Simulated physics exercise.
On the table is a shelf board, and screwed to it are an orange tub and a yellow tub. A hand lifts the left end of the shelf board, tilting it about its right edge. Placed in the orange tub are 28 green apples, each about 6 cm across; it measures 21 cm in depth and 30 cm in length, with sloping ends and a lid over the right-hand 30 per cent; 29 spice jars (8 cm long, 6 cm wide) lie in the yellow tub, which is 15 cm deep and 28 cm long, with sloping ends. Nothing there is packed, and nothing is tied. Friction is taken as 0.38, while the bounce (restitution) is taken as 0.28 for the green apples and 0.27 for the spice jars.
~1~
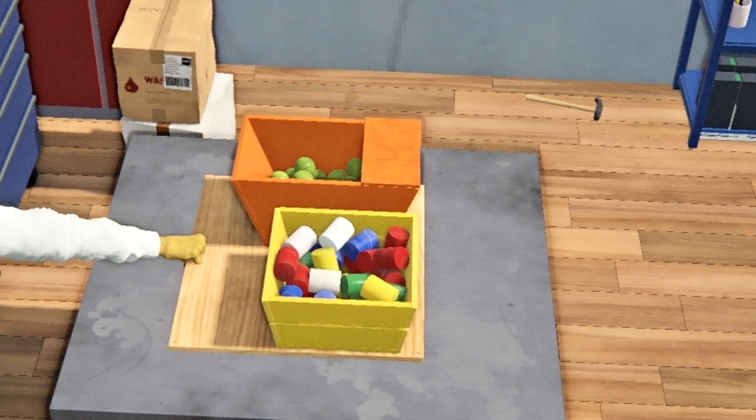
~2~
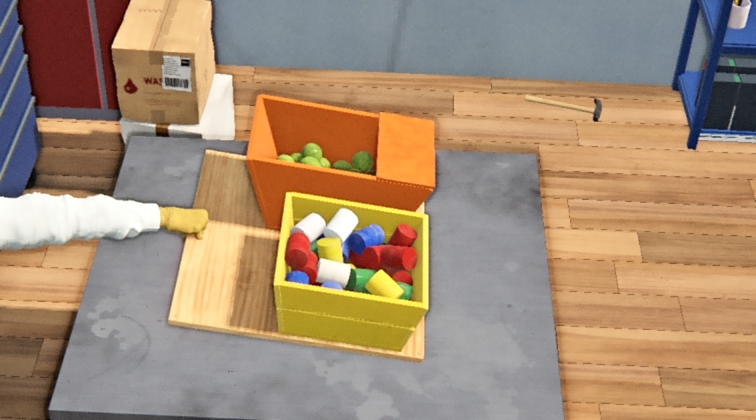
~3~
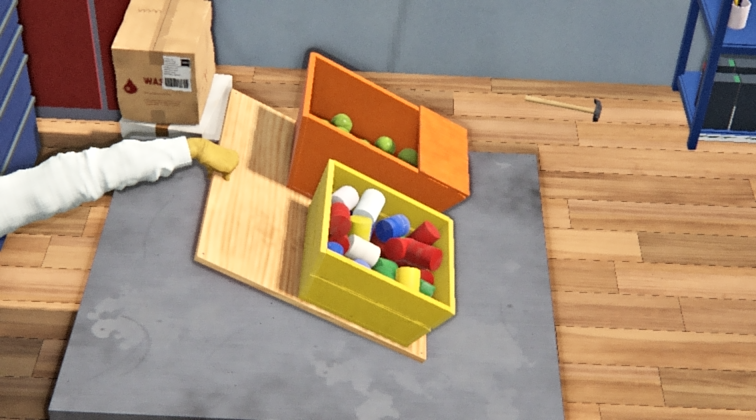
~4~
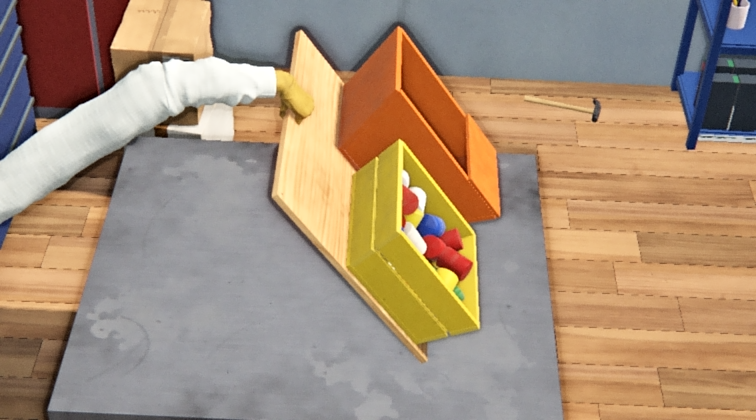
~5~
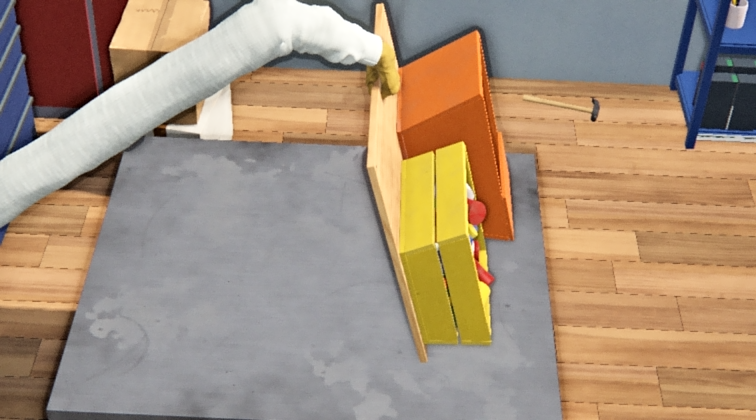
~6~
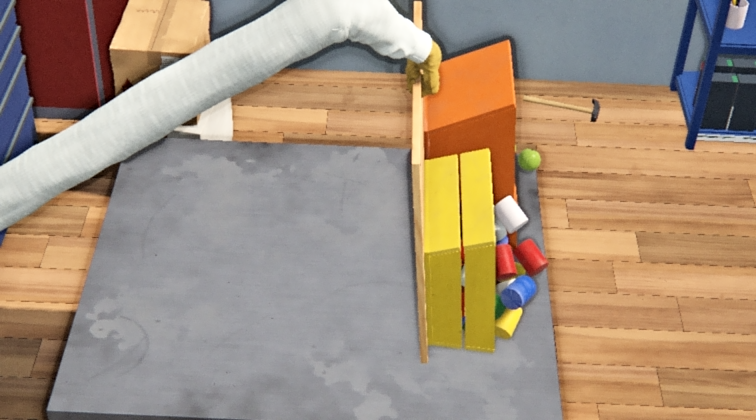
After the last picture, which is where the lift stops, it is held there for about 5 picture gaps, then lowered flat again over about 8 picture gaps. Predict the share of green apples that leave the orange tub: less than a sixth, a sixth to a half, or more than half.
I expect one sixth to one half of the pieces to get out.
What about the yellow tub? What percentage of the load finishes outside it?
Yellow tub: 80% lost.
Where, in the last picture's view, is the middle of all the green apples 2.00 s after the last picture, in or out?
I'd put the middle close to (371, 200).
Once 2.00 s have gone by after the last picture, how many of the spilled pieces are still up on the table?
Count of pieces: About 8.
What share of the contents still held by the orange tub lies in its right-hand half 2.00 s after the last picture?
Close to 60 in every hundred.
Then, 0.32 s after the last picture, tilt 85°; 5 of 28 out of the orange tub and 19 of 29 out of the yellow tub.
Then, 0.72 s after the last picture, tilt 72°; 8 of 28 out of the orange tub and 23 of 29 out of the yellow tub.
Then, 1.28 s after the last picture, tilt 4°; 8 of 28 out of the orange tub and 23 of 29 out of the yellow tub.
When it is over (2.00 s after the last picture), 8 of 28 out of the orange tub and 23 of 29 out of the yellow tub. Asked share, 8 of 28, 29 per cent.
